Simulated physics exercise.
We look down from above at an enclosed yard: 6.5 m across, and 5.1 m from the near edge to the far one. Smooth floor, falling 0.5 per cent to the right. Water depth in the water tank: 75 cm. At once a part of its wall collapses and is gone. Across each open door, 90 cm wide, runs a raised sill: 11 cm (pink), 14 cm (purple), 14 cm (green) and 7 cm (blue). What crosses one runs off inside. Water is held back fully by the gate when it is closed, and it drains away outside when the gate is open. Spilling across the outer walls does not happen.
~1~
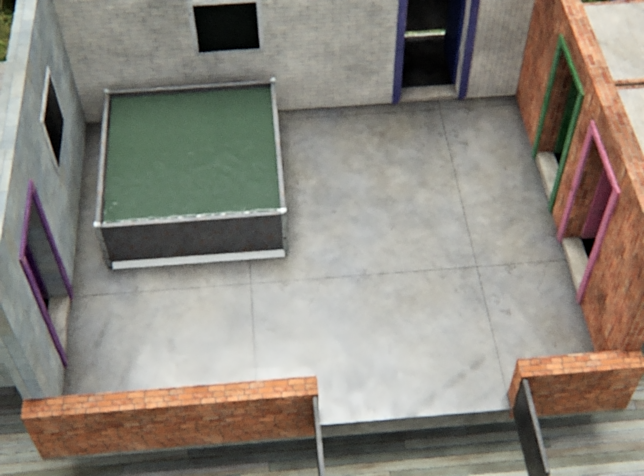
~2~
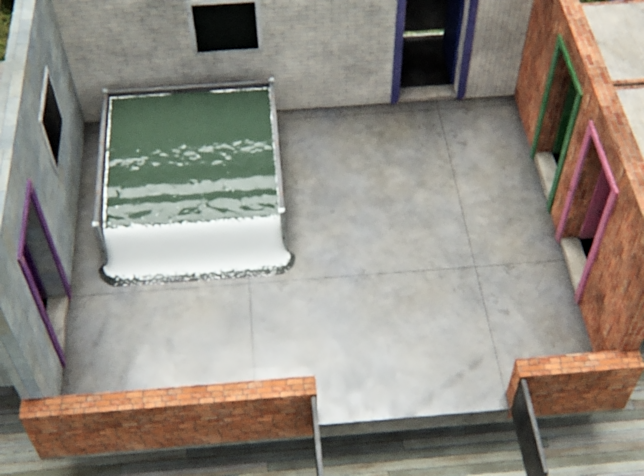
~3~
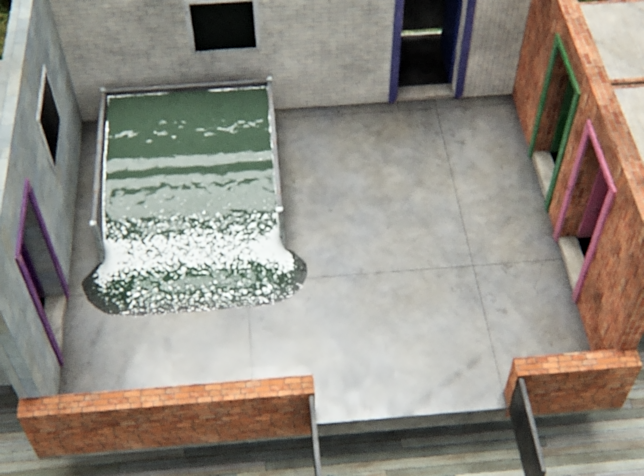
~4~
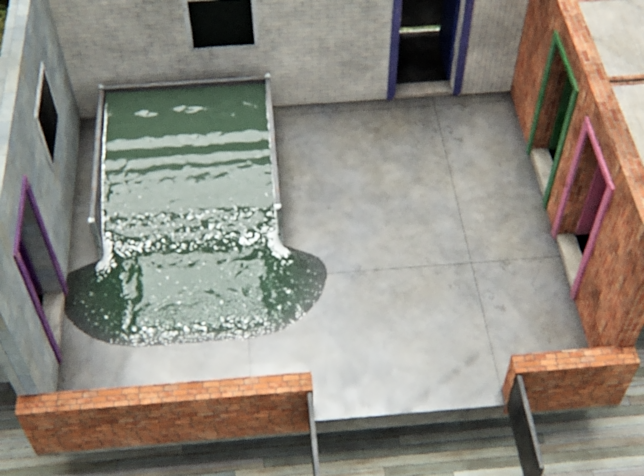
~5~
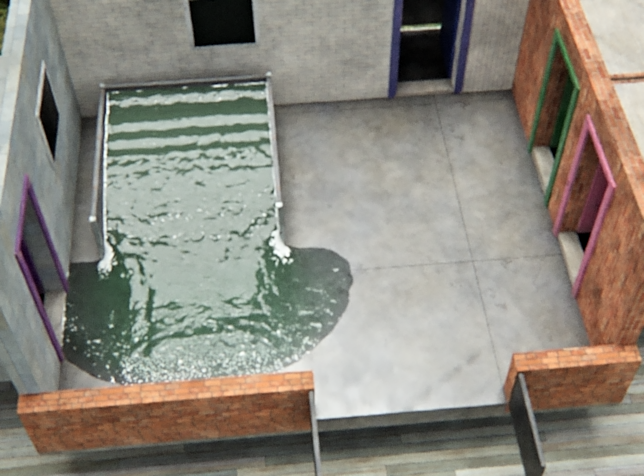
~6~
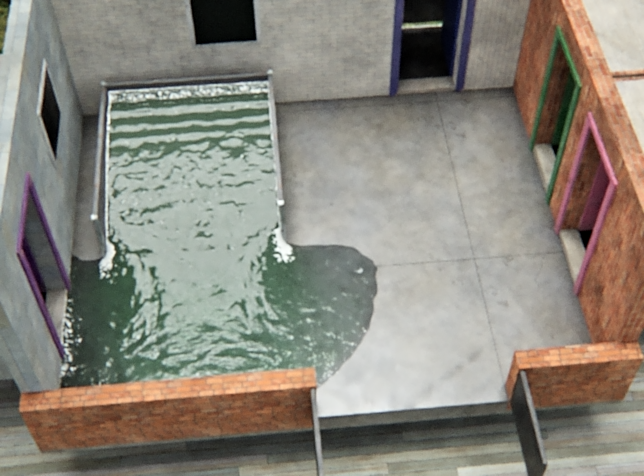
In the video, a raised rectangular tank of green water stands in a walled yard with a gray floor until its near side gives way, and foaming water pours out, spreading toward the low brick wall and both sides.
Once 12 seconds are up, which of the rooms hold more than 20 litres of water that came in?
Pink door - more than 20 litres. Purple door - more than 20 litres. Green door - 20 litres or less. Blue door - more than 20 litres.
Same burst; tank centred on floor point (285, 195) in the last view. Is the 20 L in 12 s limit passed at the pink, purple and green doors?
Against that limit: Pink below, purple over, green below.
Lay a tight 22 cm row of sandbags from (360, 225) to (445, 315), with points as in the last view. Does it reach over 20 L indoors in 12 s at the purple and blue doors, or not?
Against that limit: Purple over, blue past it.
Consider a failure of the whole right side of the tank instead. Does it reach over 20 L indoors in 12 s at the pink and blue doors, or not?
Result against the limit at pink: Limit broken; result at blue: Limit broken.
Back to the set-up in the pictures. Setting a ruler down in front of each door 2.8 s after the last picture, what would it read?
Depths in centimetres - pink: 12, purple: 27, green: 0, blue: 0.
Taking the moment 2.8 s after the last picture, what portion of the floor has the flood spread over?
Around 55 per cent.
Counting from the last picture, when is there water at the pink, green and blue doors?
The front reaches pink at 2.6 s, green at 3.0 s, blue at 4.5 s.
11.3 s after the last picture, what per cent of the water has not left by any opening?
Around 64 per cent of the water.
Then, 0.7 s after the last picture water covers 35 % of the floor and is deepest (55 cm) near (59, 420); pink door not reached, purple door 18 cm at the sill, 1 L in, green door not reached, blue door not reached.
Then, 1.5 s after the last picture water covers 40 % of the floor and is deepest (51 cm) near (74, 419); pink door not reached, purple door 30 cm at the sill, 21 L in, green door not reached, blue door not reached.
Then, 2.8 s after the last picture water covers 55 % of the floor and is deepest (30 cm) near (74, 419); pink door 12 cm at the sill, 0 L in, purple door 27 cm at the sill, 143 L in, green door not reached, blue door not reached.
Then, 6.3 s after the last picture water covers 90 % of the floor and is deepest (22 cm) near (513, 97); pink door 15 cm at the sill, 67 L in, purple door 8 cm at the sill, 189 L in, green door 11 cm at the sill, 0 L in, blue door 13 cm at the sill, 22 L in.
Then, 11.3 s after the last picture water covers 100 % of the floor and is deepest (12 cm) near (268, 338); pink door 8 cm at the sill, 74 L in, purple door 8 cm at the sill, 189 L in, green door 8 cm at the sill, 0 L in, blue door 9 cm at the sill, 76 L in.
